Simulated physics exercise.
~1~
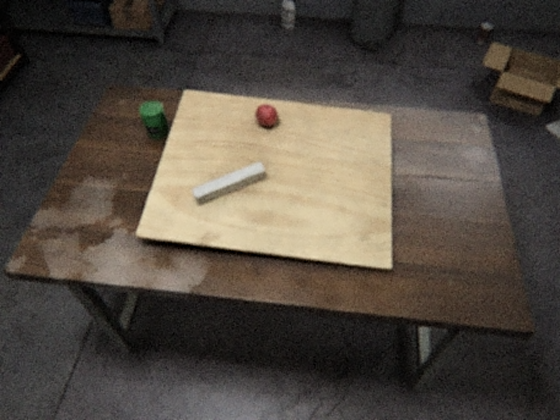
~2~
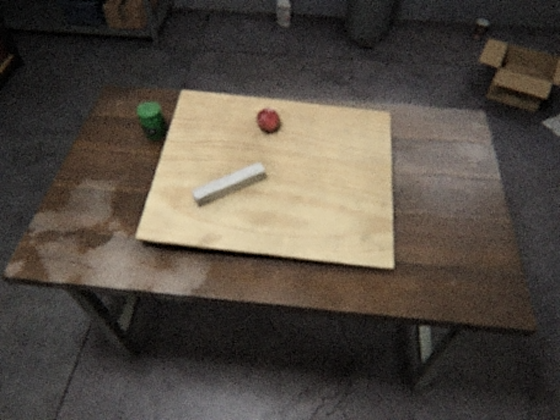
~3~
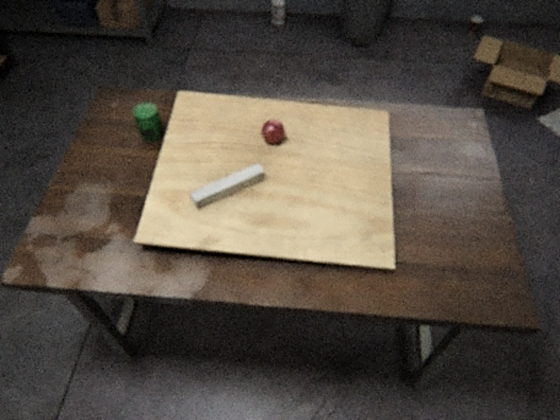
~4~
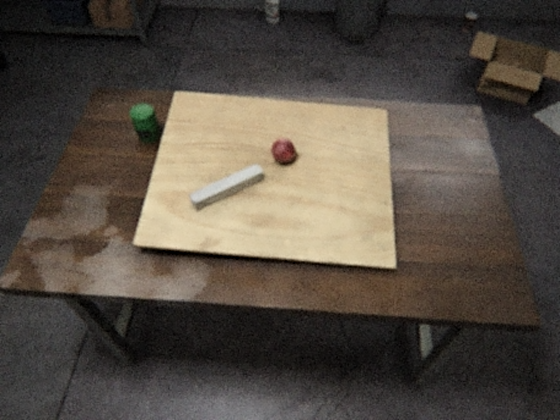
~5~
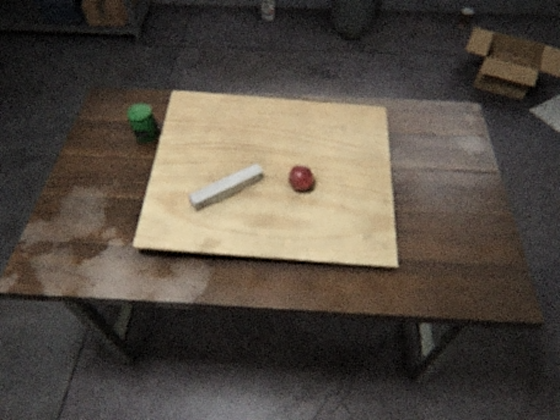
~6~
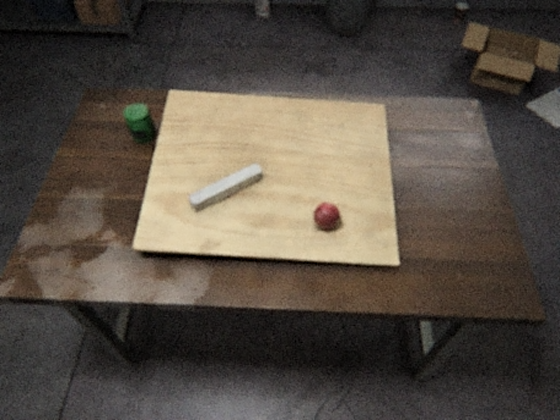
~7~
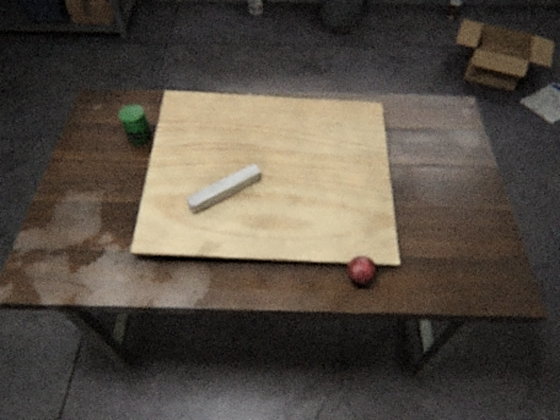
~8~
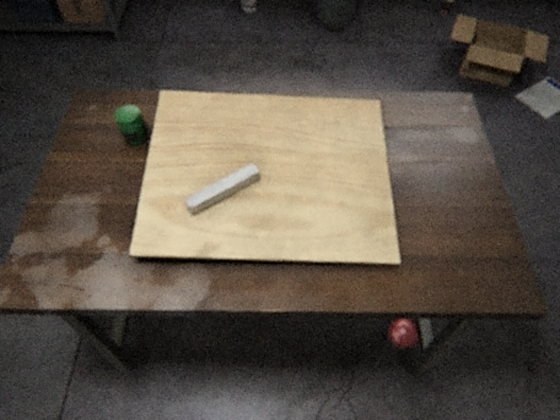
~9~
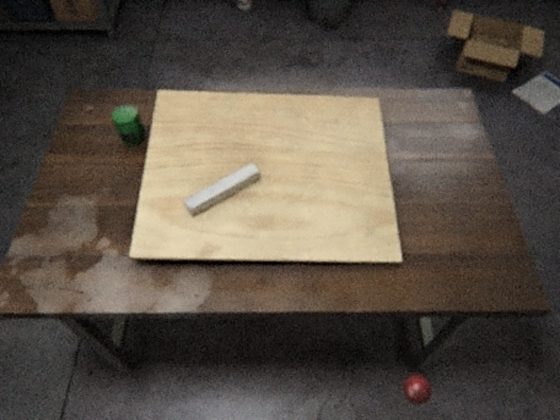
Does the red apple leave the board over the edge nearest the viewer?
Yes, it rolls down and to the right, goes over the near edge of the board and ends up on the floor.
